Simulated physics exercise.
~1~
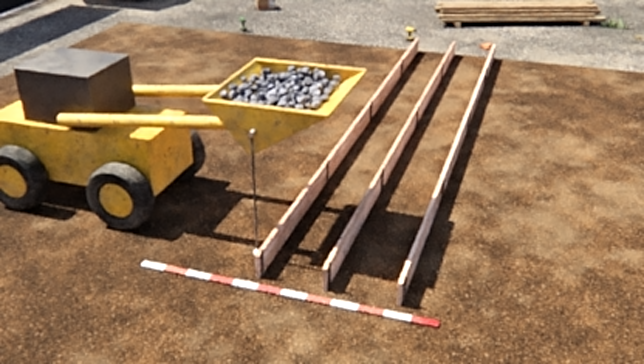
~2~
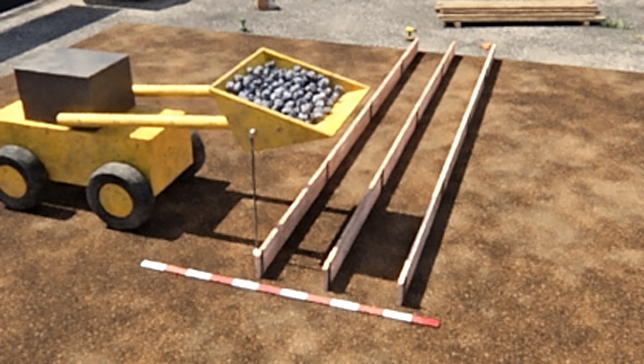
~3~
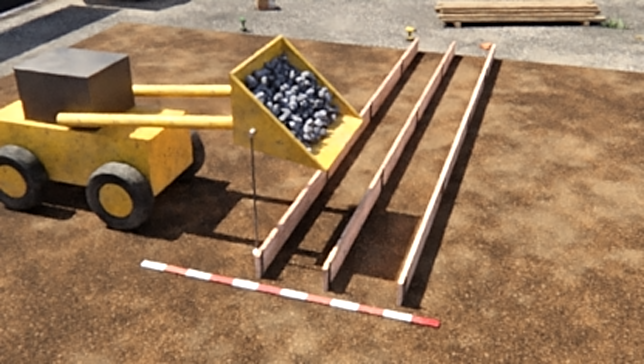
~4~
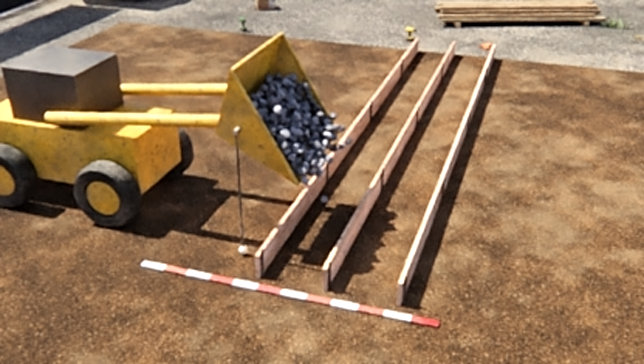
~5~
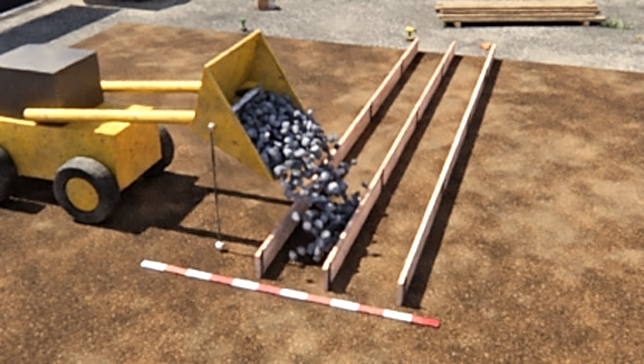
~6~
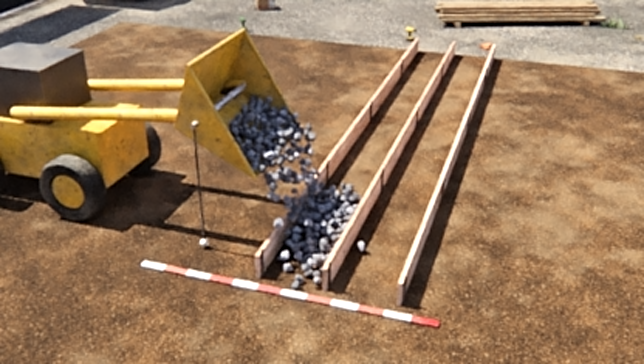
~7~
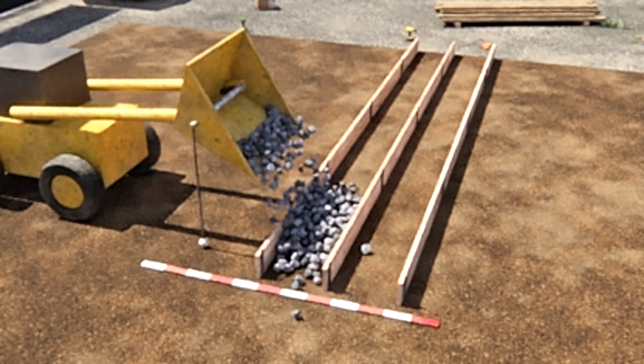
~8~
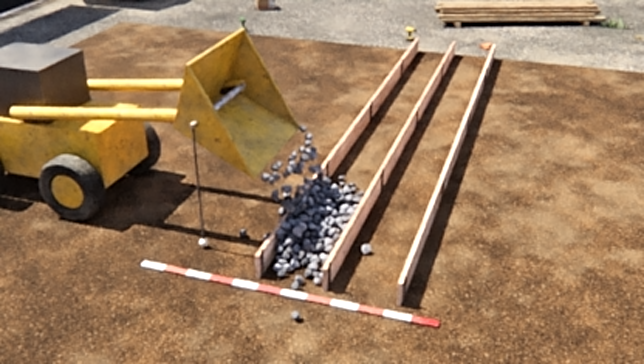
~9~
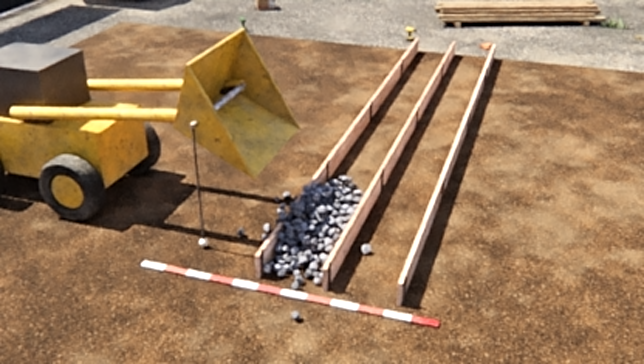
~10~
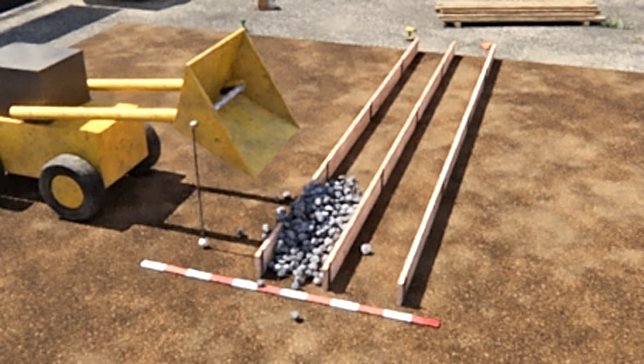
On a building site, a yellow loader tips its bucket of grey stones, backs away to the left and pours them between the two nearest planks, where nearly all settle in a heap, with a few strays outside and the bucket left empty.
